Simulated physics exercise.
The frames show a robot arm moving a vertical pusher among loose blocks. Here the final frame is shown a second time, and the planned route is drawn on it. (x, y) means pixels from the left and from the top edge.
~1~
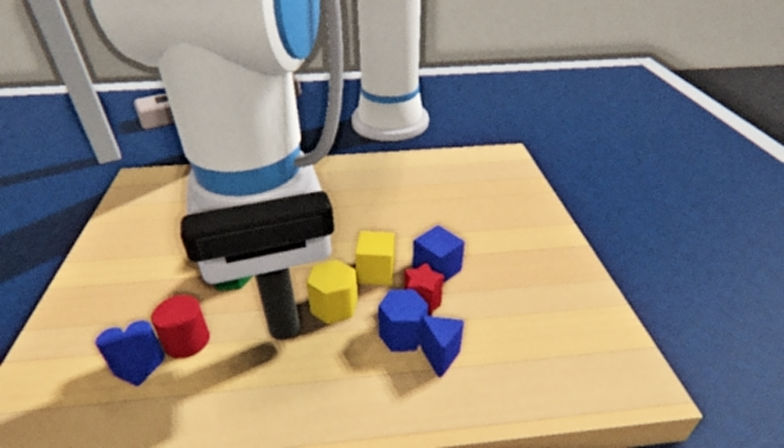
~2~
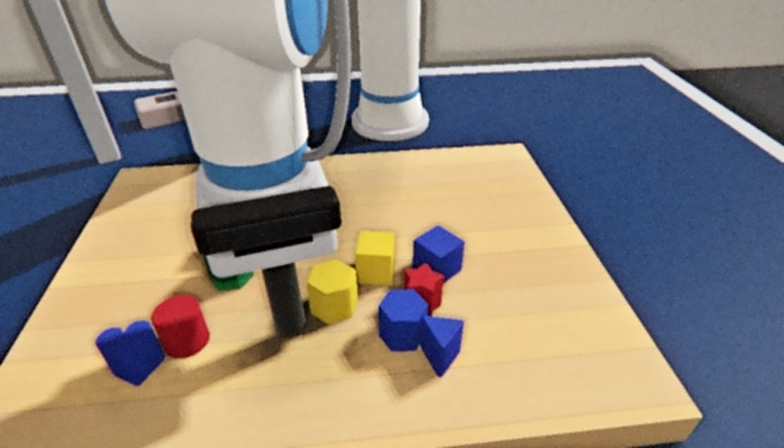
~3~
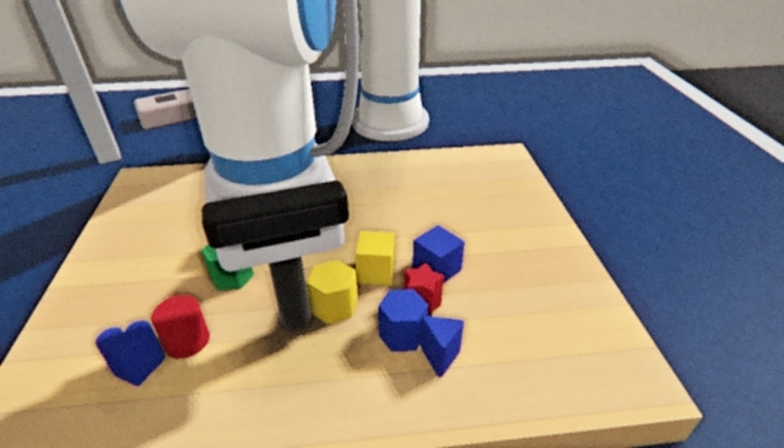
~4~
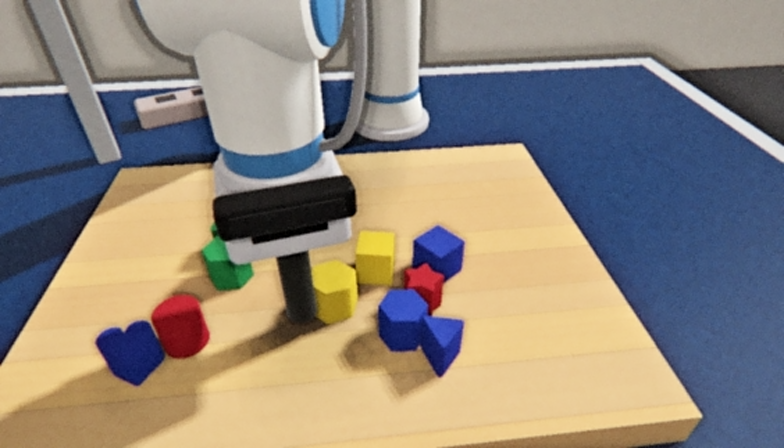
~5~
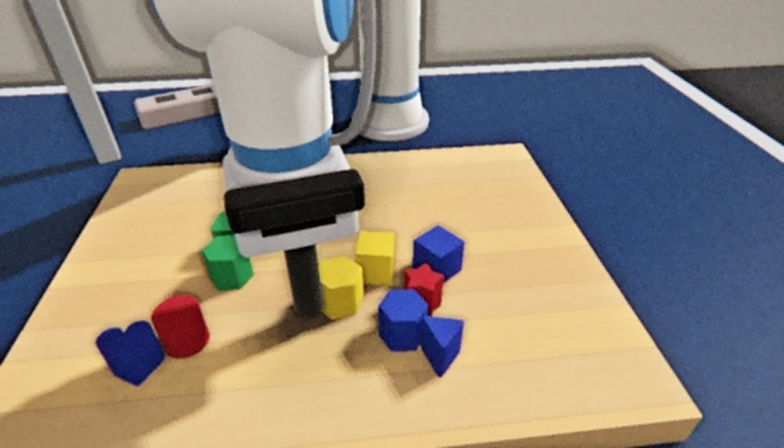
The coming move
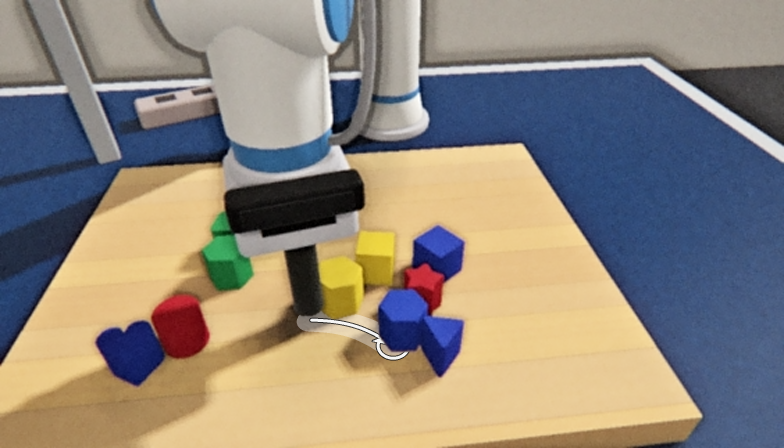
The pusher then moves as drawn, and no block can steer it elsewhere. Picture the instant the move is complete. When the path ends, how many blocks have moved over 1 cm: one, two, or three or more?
There will be three or more blocks that move more than 1 cm.
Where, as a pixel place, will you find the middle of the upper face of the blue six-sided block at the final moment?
About (430, 308).
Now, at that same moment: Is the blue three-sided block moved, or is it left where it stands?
It is shoved along.
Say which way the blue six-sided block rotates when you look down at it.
Seen from overhead, it turns anticlockwise.
Drawn move, from (311, 320) via (341, 323) and (368, 331), ending at (393, 346).
Halfway along, pusher at (355, 312); yellow six-sided block at (352, 267), turned 25° anticlockwise.
At the end, pusher at (393, 331); yellow six-sided block at (352, 267), turned 25° anticlockwise; blue six-sided block at (430, 308), turned 45° anticlockwise; red star block still; blue three-sided block at (461, 328), turned 55° clockwise.
